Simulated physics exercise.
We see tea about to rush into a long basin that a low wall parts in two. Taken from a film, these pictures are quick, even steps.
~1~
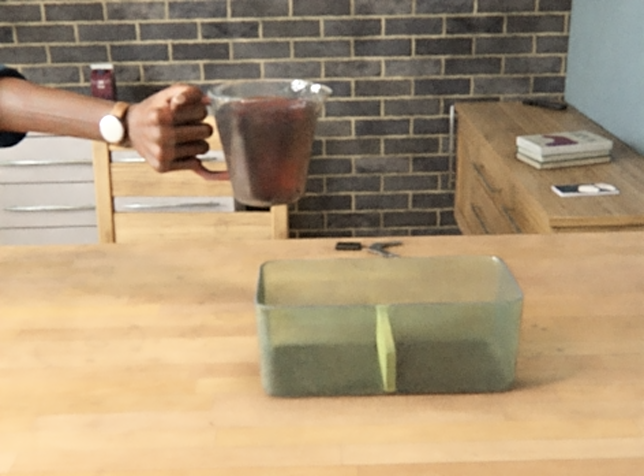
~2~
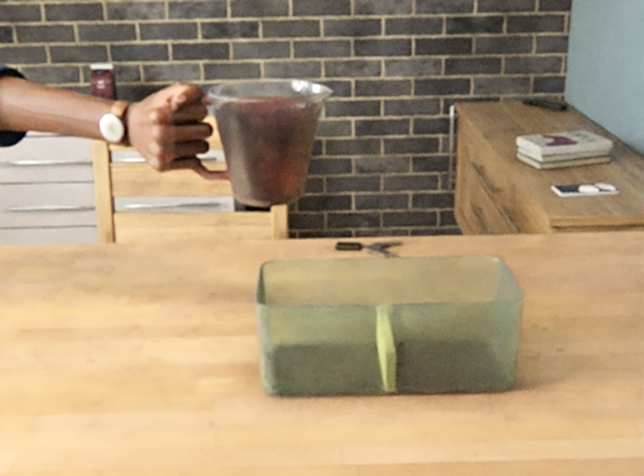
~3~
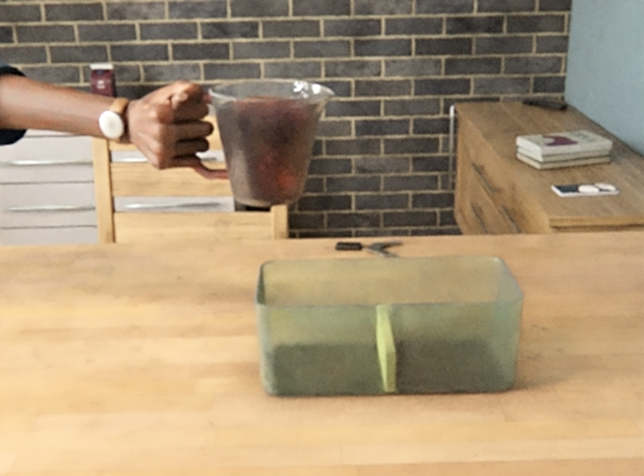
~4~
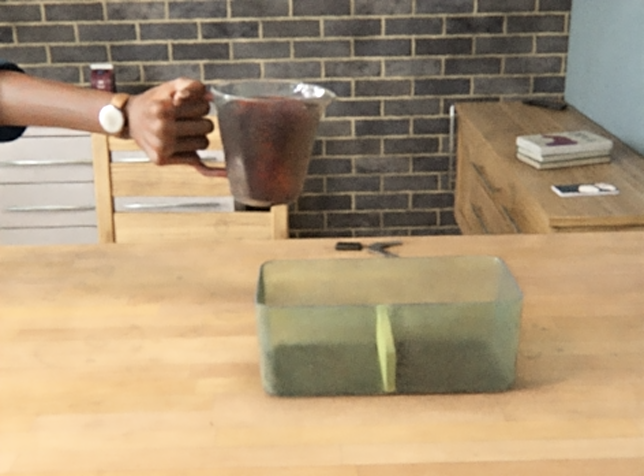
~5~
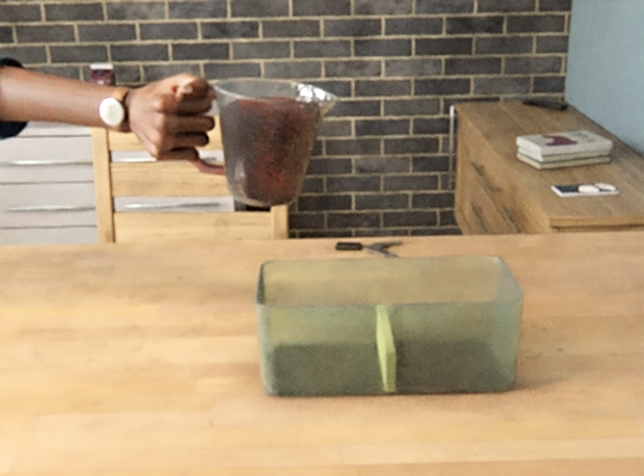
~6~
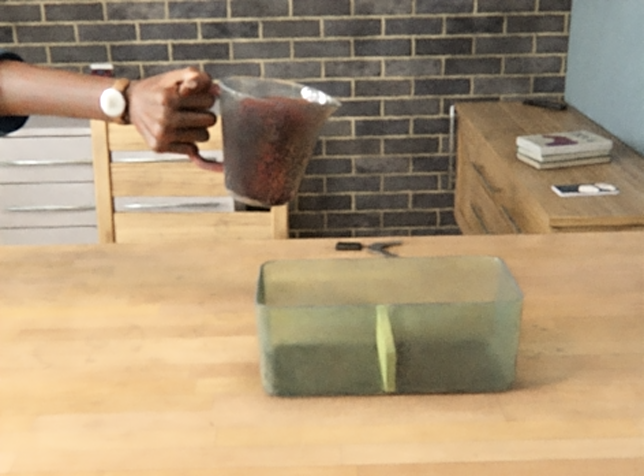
In a room with a dark brick wall, a wooden table is seen from the front and slightly above by a still camera. A hand with a white-faced watch holds a clear jug of dark reddish liquid at upper left, above and behind a greenish see-through basin with a yellow-green divider. The jug stays almost level at first, then tilts slowly and slightly to the right.
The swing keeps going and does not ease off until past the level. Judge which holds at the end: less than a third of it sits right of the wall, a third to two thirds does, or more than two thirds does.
Exceeds two thirds.
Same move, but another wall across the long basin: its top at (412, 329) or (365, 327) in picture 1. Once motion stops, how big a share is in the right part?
I'd expect near 35 percent the first time and near 95 percent the next.
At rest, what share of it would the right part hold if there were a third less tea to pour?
Estimate: Around 80 per cent.
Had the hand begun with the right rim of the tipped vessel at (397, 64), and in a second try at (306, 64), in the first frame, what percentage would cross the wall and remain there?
Start one gives some 85 %, start two some 55 %.
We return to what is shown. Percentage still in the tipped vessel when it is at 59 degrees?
About 75 % remains.
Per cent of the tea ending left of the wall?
I'd put it near 10 per cent.
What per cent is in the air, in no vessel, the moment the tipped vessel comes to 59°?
20 in a hundred.
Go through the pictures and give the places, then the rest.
The first picture shows tilt 0°; pouring edge (332, 90); surface from (216, 106) to (318, 104); the long basin's rim runs from (258, 285) to (512, 279); the wall's top is at (386, 328).
The second picture shows tilt 0°; pouring edge (333, 91); surface from (216, 106) to (318, 105).
The third picture shows tilt 2°; pouring edge (334, 92); surface from (217, 106) to (319, 106).
The fourth picture shows tilt 4°; pouring edge (336, 95); surface from (219, 105) to (321, 107).
The fifth picture shows tilt 7°; pouring edge (339, 99); surface from (221, 106) to (324, 107).
The sixth picture shows tilt 11°; pouring edge (342, 104); surface from (224, 107) to (329, 107).
A moment on, the tilt is 59° and 77 per cent is still to pour, 0 is left of the wall and 4 right of it.
Next, the tilt is 89° and 28 per cent is still to pour, 1 is left of the wall and 49 right of it.
Then the tilt is 94° and 2 per cent is still to pour, 8 is left of the wall and 85 right of it.
Later the tilt is 94° and 0 per cent is still to pour, 12 is left of the wall and 87 right of it.
At rest 12 per cent lies left of the wall, 87 right of it and 1 outside.
